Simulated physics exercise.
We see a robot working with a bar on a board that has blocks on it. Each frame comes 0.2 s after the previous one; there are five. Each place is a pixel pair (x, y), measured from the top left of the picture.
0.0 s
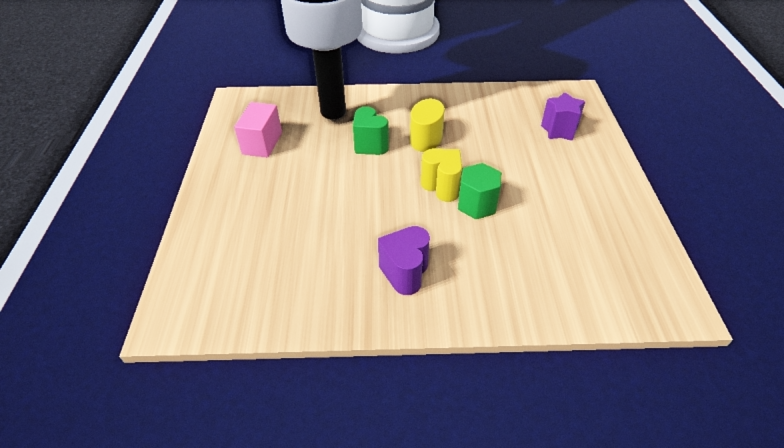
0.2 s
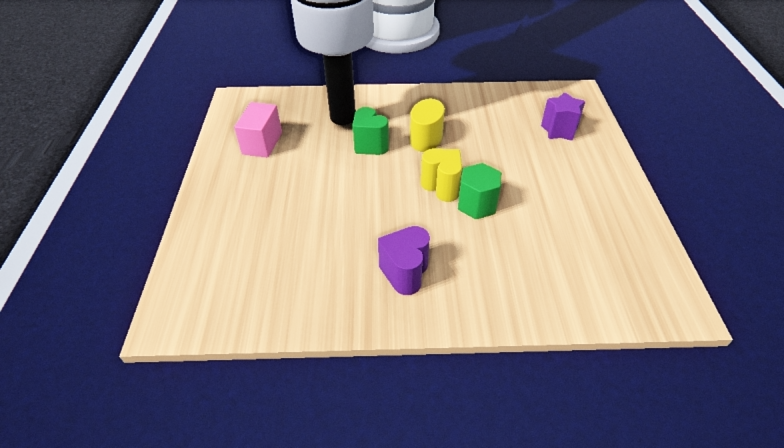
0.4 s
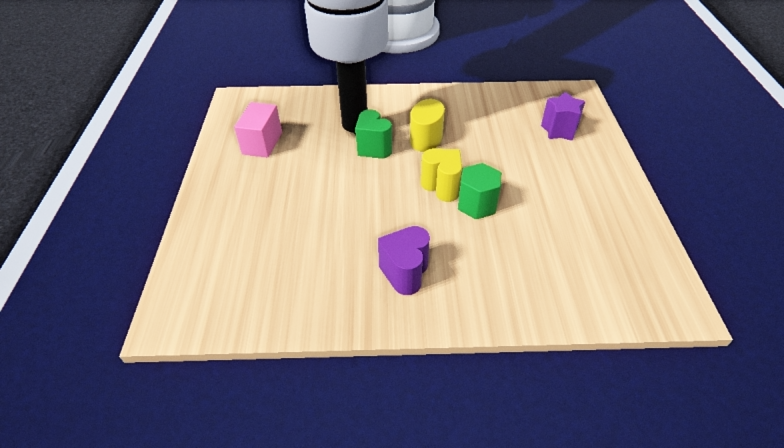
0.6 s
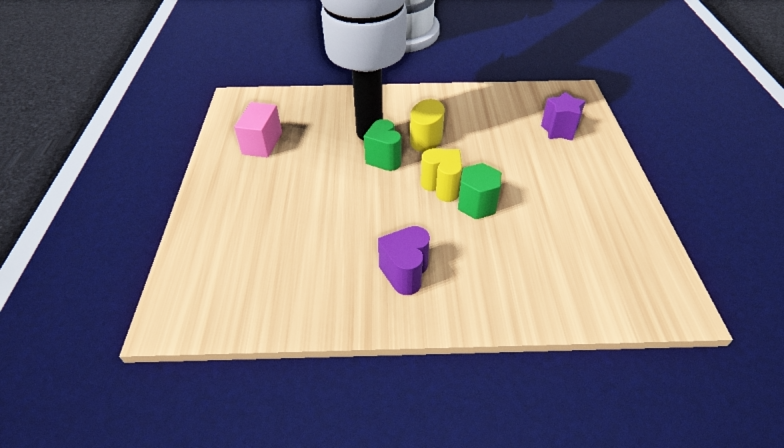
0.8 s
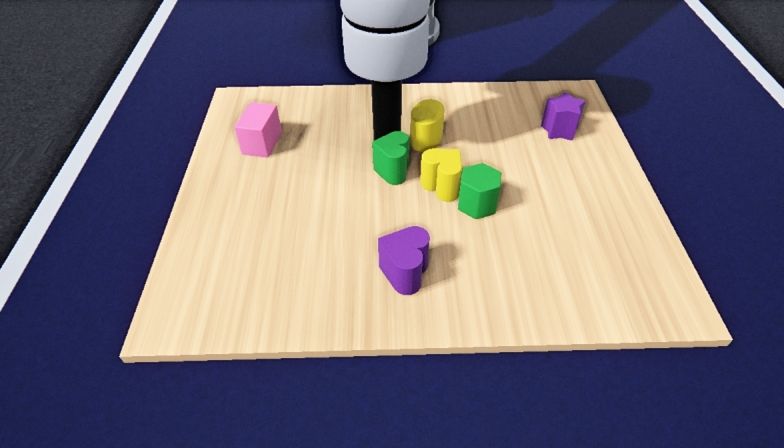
On a wooden board, a robot's black bar pushes a green heart-shaped block toward the lower right.
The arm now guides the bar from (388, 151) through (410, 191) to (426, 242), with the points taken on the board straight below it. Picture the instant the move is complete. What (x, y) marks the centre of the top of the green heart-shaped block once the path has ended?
It should be at about (389, 206).
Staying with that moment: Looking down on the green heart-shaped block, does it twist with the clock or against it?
Looking down, it rotates clockwise.
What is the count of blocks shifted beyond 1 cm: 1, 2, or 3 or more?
There will be one block that moves more than 1 cm.
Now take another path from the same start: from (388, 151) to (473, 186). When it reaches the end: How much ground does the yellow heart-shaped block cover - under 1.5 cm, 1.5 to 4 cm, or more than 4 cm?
Band: 1.5 to 4 cm.
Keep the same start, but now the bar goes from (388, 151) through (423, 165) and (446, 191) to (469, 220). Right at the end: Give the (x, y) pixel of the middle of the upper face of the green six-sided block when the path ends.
Somewhere near (507, 186).
On the path given first. One third of the way, bar (404, 171); green heart-shaped block (398, 169), turned 45° clockwise.
Two thirds of the way, bar (416, 202); green heart-shaped block (394, 197), turned 85° clockwise; yellow heart-shaped block (448, 159).
At the end, bar (427, 236); green heart-shaped block (389, 206), turned 110° clockwise; purple heart-shaped block in place; yellow heart-shaped block (448, 159).
